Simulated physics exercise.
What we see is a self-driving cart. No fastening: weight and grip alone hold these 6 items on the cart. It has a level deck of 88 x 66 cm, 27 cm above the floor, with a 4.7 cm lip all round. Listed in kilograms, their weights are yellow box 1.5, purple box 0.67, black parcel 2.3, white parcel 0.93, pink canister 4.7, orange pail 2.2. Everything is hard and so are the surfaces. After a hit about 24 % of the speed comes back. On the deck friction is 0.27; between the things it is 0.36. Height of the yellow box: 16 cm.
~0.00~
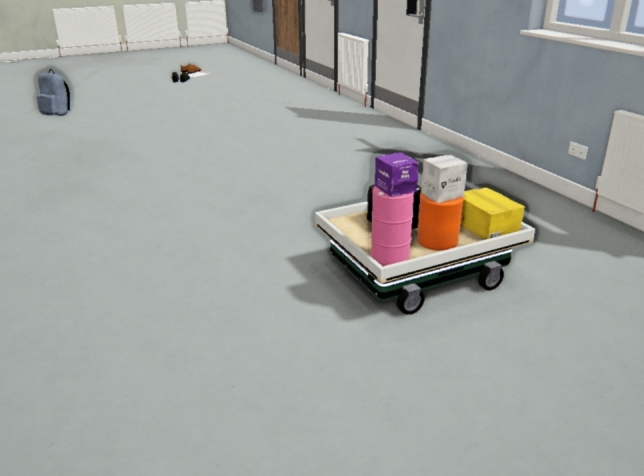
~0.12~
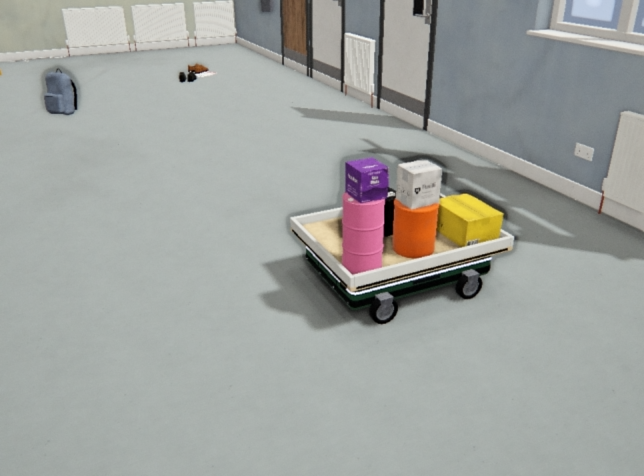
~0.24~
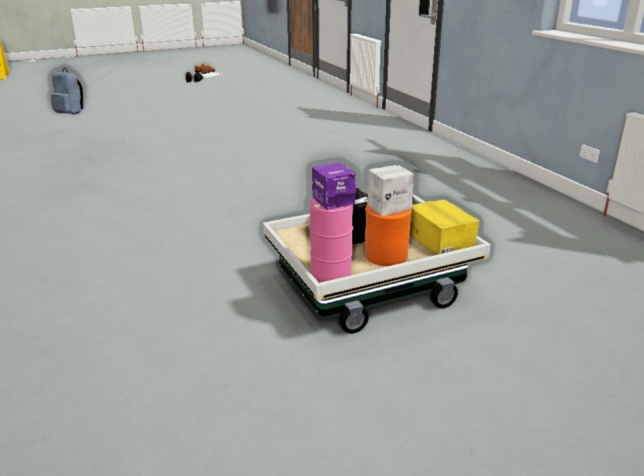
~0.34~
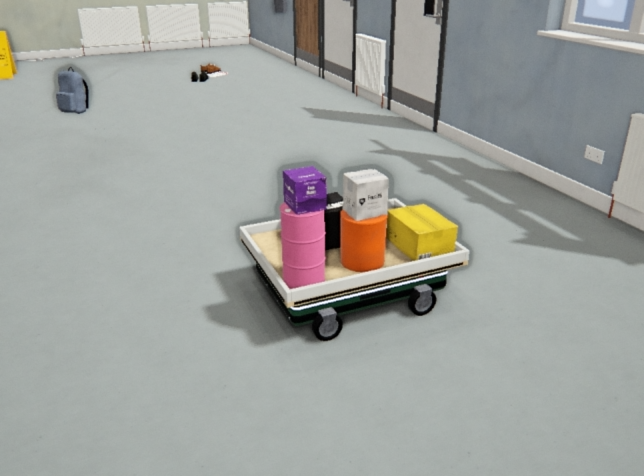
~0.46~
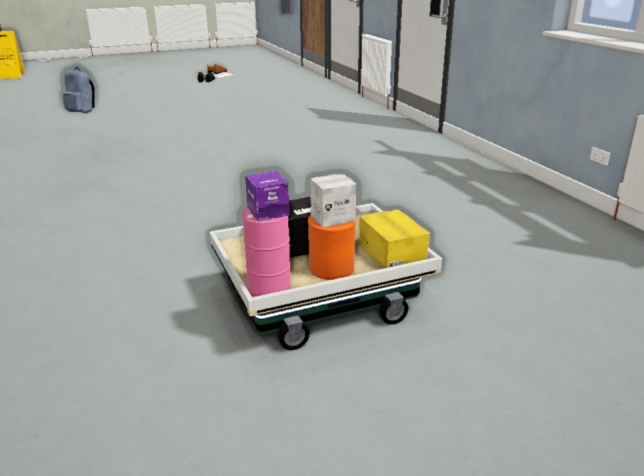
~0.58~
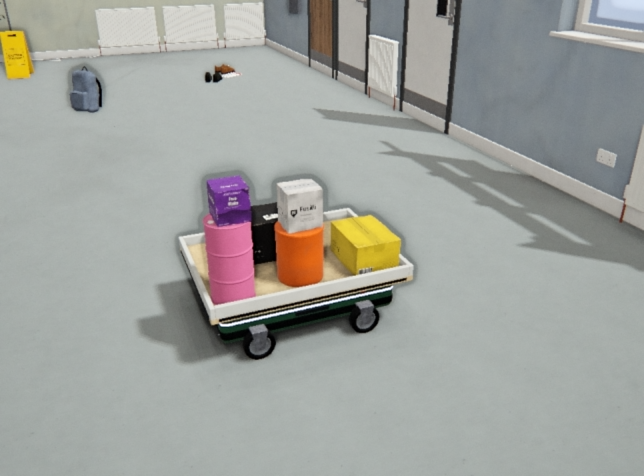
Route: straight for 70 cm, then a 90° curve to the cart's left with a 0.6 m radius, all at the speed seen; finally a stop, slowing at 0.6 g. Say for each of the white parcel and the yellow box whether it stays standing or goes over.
My guess is the white parcel ends up the right way up. My guess is the yellow box ends up the right way up.
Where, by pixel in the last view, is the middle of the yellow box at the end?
You'll find it at about (297, 397).
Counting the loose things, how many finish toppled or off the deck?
All told, 2.
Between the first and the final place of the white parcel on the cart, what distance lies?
I'd put it at about 28 centimetres.
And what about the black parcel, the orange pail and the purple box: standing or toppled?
Final state - black parcel: Remains on its base; orange pail: Remains on its base; purple box: Goes over.
After 0.98 s, cart has run 127 cm, turned 41°; white parcel moved 9 cm near (218, 243); purple box moved 32 cm; pink canister moved 26 cm.
After 1.38 s, cart has run 179 cm, turned 87°; purple box now off the deck; white parcel moved 21 cm near (217, 320); pink canister 13° off upright.
After 1.88 s, cart has run 209 cm, turned 90°, stopped; pink canister now off the deck; white parcel moved 27 cm near (272, 421); yellow box moved 16 cm near (295, 394).
In the end (2.3 s), off the deck and tipped over, purple box and pink canister; not toppled but over 10 cm from the start, yellow box, black parcel, white parcel and orange pail. In the last view, white parcel near (276, 425), yellow box near (297, 397).
